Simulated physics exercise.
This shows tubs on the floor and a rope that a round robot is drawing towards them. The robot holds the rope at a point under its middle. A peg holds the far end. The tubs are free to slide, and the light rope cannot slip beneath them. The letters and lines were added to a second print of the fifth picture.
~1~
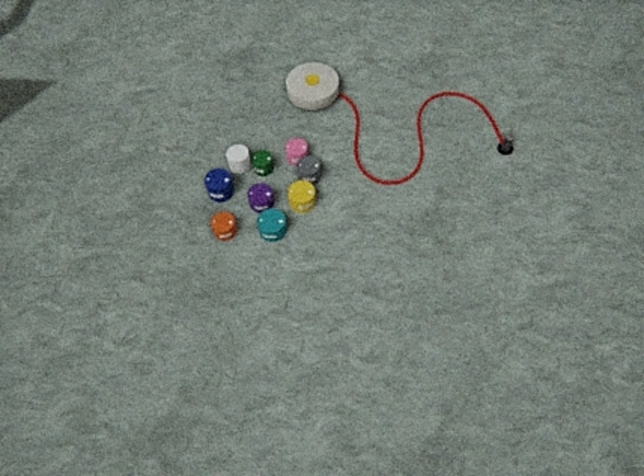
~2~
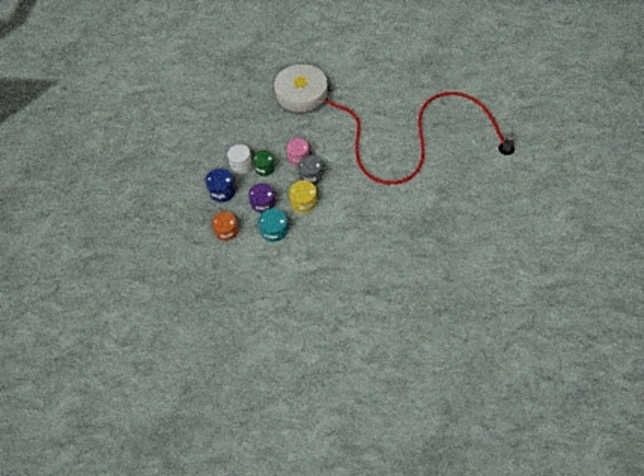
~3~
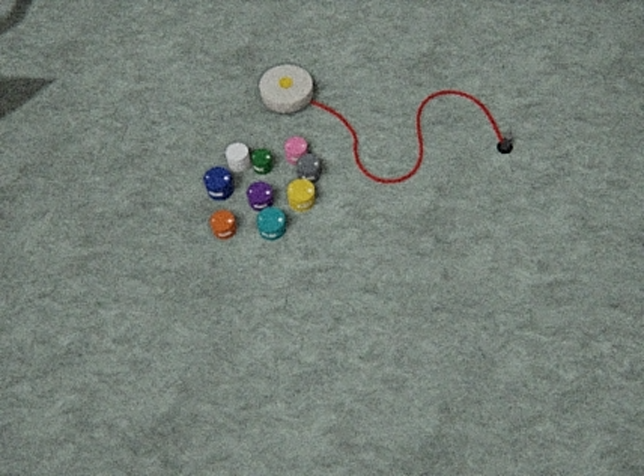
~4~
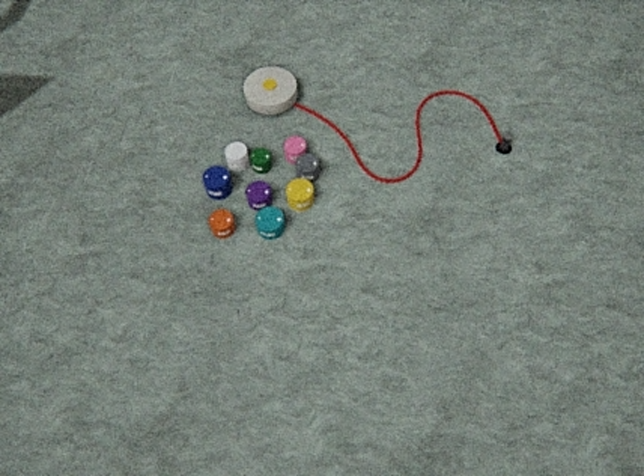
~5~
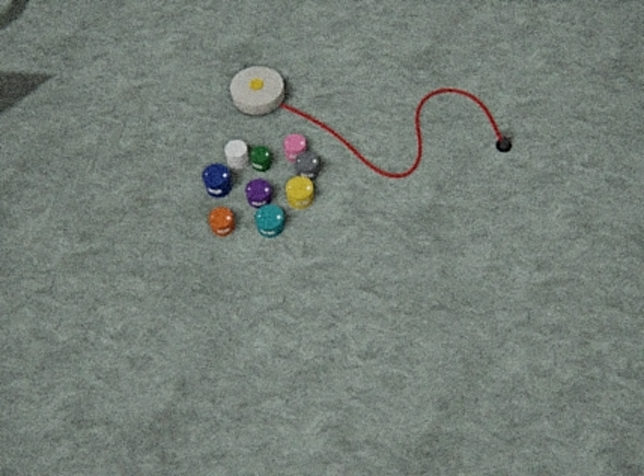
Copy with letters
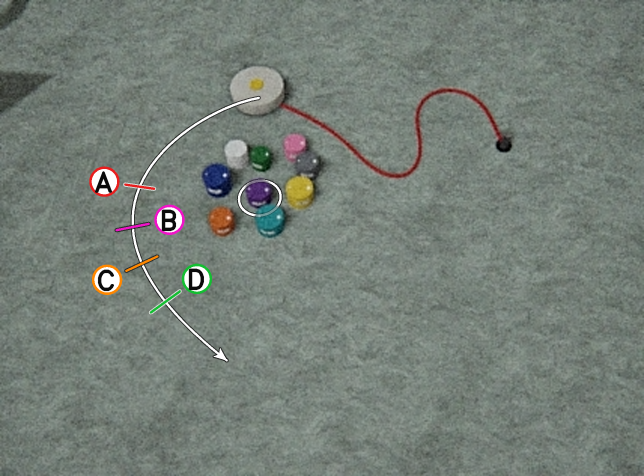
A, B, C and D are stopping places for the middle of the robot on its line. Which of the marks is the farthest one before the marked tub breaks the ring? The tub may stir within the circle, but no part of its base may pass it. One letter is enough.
Mark D.
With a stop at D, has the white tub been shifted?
Yes.
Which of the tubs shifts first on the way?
White.
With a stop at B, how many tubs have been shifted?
The count is none.
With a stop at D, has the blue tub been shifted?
Yes.
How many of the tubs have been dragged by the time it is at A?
By then, none.
On the marked copy, A at (140, 187); B at (133, 227); C at (142, 264); D at (166, 302); the ring at (260, 198); the route from (259, 98) via (133, 211) to (227, 360).
With D. Early on, robot (170, 136); purple tub (259, 194).
Further on, robot (129, 219); purple tub (259, 194).
At the end, robot (163, 297); white tub (249, 176); green tub (265, 165); blue tub (233, 193); purple tub (260, 194); pink tub (296, 153); the purple tub is still in its ring.
As for the rest, A is safe but short; B is safe but short; C is safe but short.
